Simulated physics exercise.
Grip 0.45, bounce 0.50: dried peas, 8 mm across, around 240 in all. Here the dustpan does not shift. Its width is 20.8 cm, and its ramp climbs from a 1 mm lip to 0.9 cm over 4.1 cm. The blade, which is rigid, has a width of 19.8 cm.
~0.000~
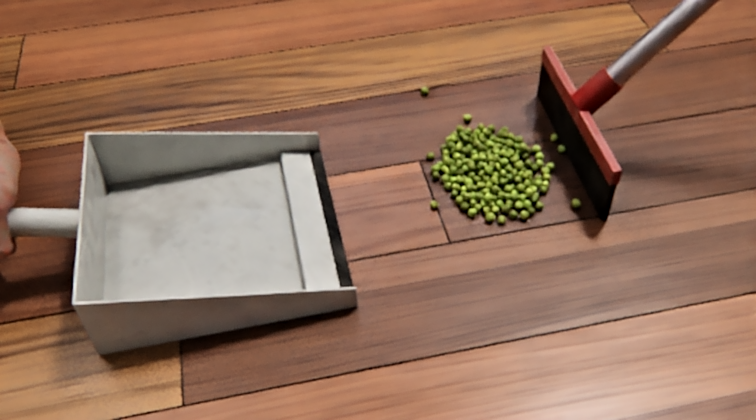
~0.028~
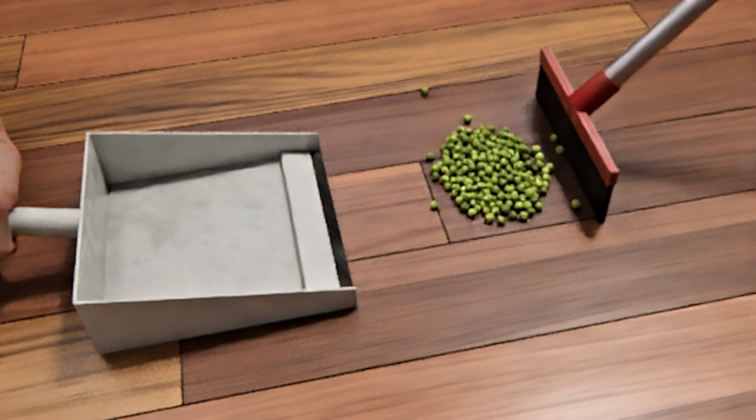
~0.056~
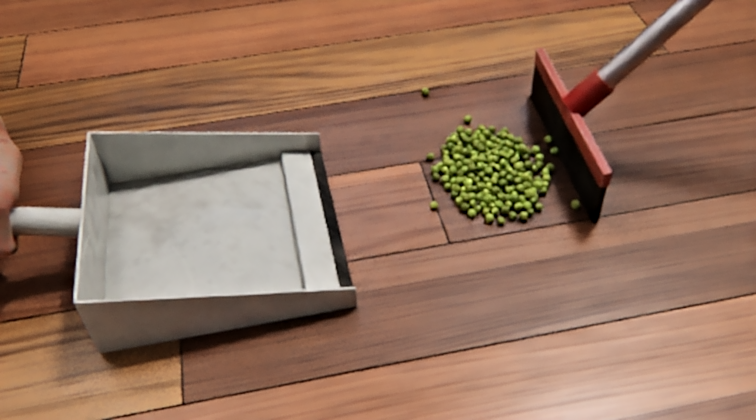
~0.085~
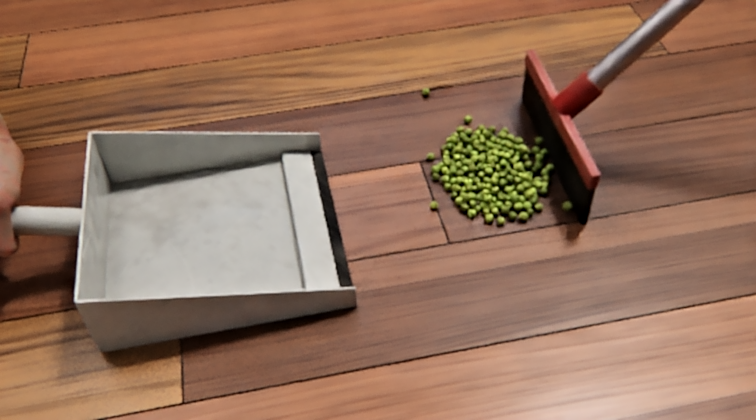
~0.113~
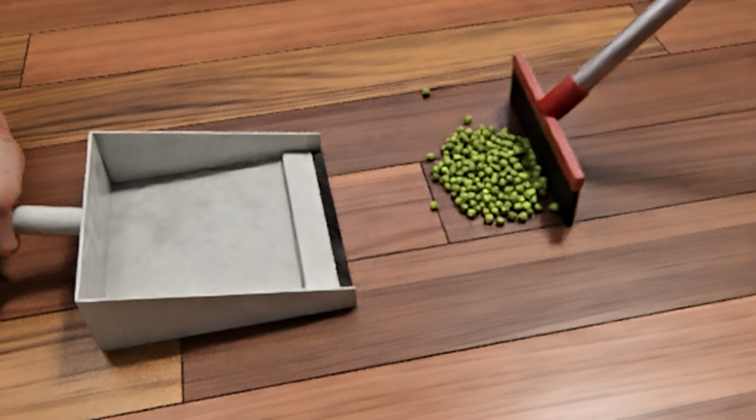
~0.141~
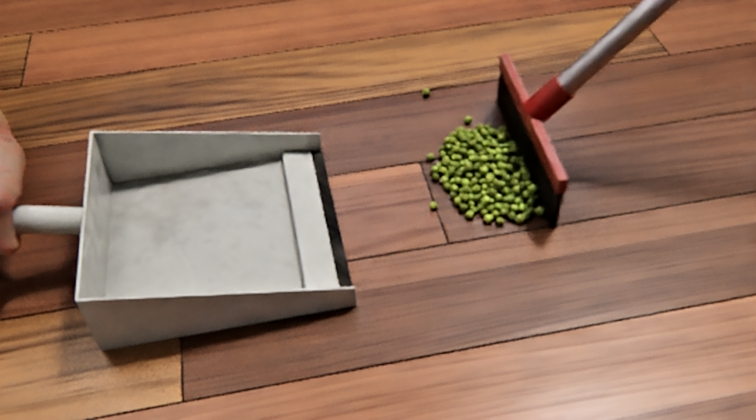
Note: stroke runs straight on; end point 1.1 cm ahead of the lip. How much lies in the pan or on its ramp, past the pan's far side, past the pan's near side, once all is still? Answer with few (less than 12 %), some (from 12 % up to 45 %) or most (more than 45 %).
Pan - most; far side - some; near side - few.
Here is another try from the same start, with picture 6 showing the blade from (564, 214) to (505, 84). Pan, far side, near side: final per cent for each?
Final per cent - pan 40, far 15, near 10.
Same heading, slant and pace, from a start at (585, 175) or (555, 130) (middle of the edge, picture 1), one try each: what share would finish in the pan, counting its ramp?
55 and 40 per cent, roughly.
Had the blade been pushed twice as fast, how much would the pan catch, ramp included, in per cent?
About 60 per cent.
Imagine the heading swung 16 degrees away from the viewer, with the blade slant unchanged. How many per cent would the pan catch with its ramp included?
Pan plus ramp: Some 30 %.
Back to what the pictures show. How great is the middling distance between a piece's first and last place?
It comes to some 20 cm.
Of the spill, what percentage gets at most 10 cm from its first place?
The figure is some 0 percent.
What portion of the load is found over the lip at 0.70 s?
Around 55 per cent of the load.
After 0.33 s, middle of the blade 11 cm from the lip; 0 % over the lip, far side 10 %, near side 0 %.
After 0.45 s, middle of the blade 4 cm from the lip; 10 % over the lip, far side 15 %, near side 0 %.
After 0.70 s, middle of the blade 2 cm from the lip; 55 % over the lip, far side 20 %, near side 5 %.
In the end, at 1.3 s, pan 50 %, far side 20 %, near side 5 %, in front of the lip or behind the blade 30 %.
